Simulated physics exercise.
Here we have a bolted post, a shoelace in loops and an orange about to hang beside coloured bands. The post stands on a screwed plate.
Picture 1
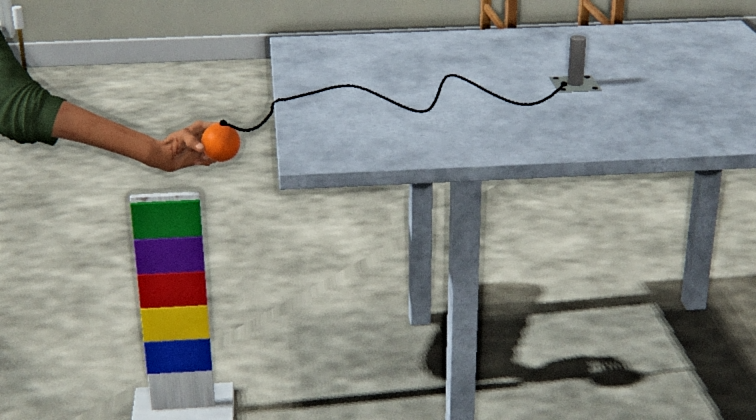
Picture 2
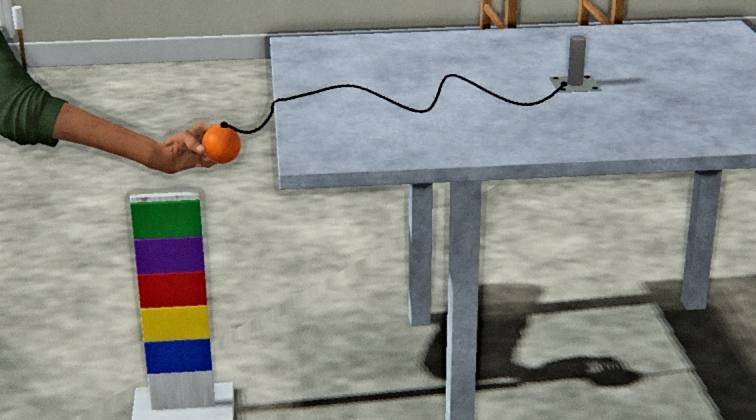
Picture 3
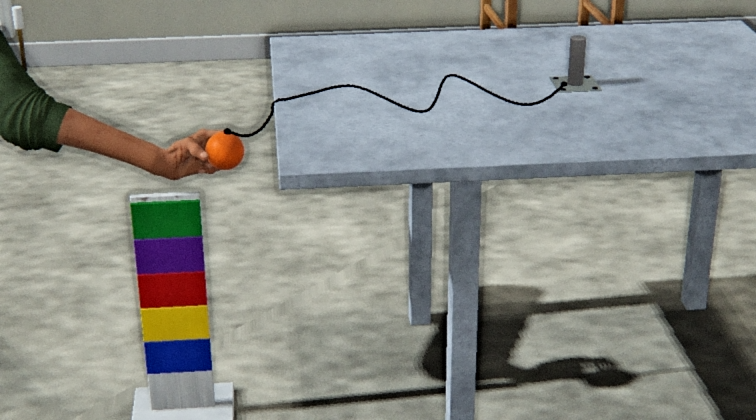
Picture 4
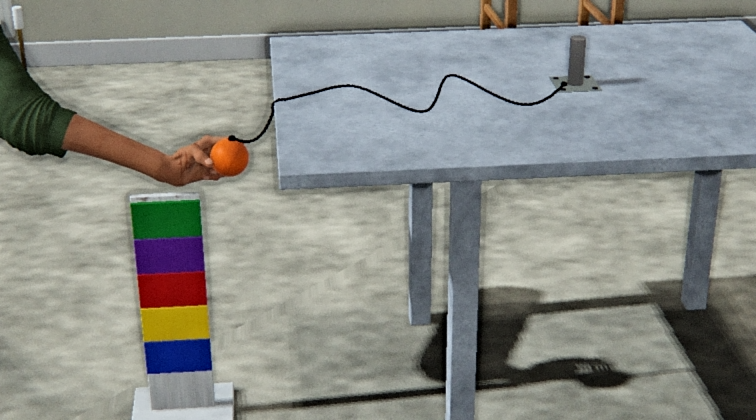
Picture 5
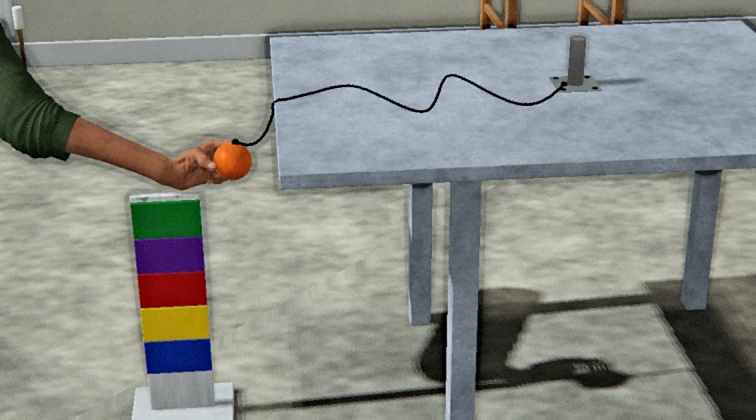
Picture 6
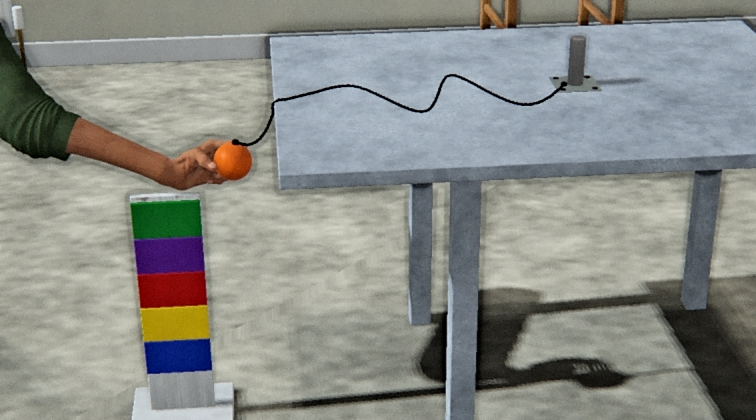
A hand holding an orange ball on a black cord moves slightly down and right.
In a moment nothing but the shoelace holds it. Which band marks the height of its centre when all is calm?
At blue.
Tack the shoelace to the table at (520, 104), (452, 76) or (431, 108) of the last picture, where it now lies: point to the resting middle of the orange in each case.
Try by try, around (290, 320), (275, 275) and (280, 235).
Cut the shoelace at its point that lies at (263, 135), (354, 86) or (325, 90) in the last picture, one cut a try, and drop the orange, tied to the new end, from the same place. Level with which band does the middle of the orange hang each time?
One after the other, yellow; green; purple.
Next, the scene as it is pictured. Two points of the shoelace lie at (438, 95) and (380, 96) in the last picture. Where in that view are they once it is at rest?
Near (324, 100) and (278, 164).
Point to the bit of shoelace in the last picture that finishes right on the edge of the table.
Near (423, 112).
Soon after, orange near (281, 314); level with yellow.
After that, orange near (299, 350); level with blue.
In the end, orange near (292, 349); level with blue. Its centre hangs level with the blue band.
